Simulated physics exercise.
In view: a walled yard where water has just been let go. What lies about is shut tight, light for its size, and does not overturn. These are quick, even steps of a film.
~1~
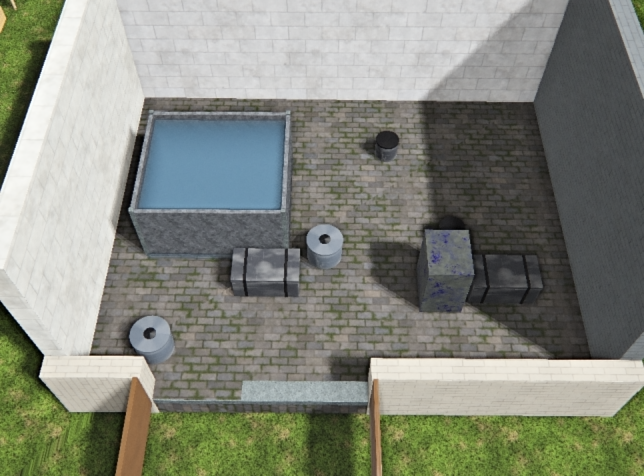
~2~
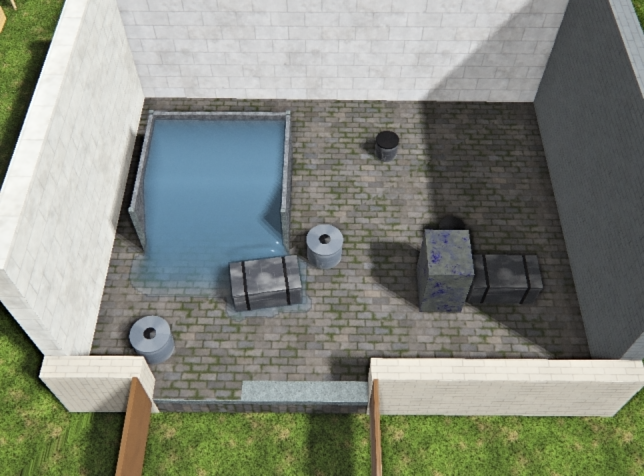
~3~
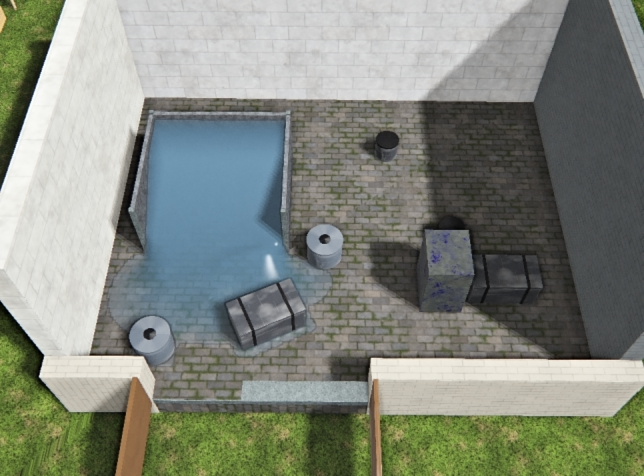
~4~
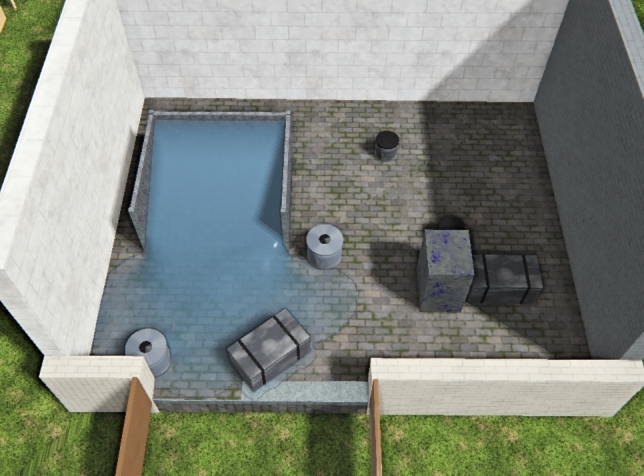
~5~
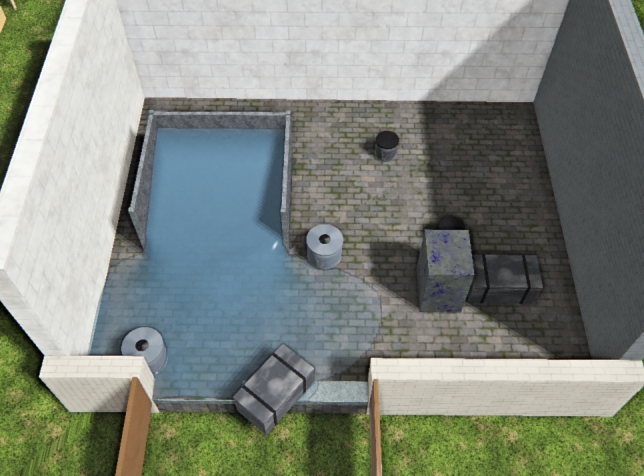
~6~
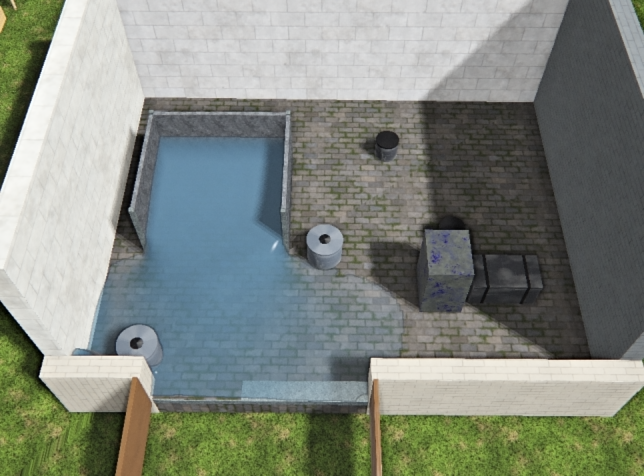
The video shows water pouring from a raised pool across a walled, paved yard, pushing a dark strapped trunk forward until it passes out through the front gap, while a round grey tub at the left shifts slightly.
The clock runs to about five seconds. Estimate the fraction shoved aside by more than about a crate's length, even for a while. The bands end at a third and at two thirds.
Share: Under a third.
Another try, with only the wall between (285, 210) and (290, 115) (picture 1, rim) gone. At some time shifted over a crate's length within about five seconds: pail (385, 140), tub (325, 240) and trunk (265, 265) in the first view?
In turn: Pushed that far, moved that far, less than that.
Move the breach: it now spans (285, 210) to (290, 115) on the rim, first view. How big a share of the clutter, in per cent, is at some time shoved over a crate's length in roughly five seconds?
Roughly 60 per cent.
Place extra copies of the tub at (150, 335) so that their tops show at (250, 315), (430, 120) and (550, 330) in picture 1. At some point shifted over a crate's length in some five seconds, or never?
One after the other: Pushed that far, never so far, yes.
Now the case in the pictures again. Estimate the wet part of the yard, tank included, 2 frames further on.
Near 35 in a hundred.
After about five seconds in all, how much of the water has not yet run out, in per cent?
I make it 34 per cent.
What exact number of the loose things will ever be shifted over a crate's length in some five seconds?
I count 2.
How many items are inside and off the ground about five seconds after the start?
It comes to 0.
A moment on, 1 of 7 are well off their spots; 1 afloat.
Next, 2 of 7 are well off their spots; 0 afloat.
Later, 2 of 7 are well off their spots; 0 afloat.
In the end, 2 of 7 are well off their spots, and 2 have been at some point; 0 afloat.
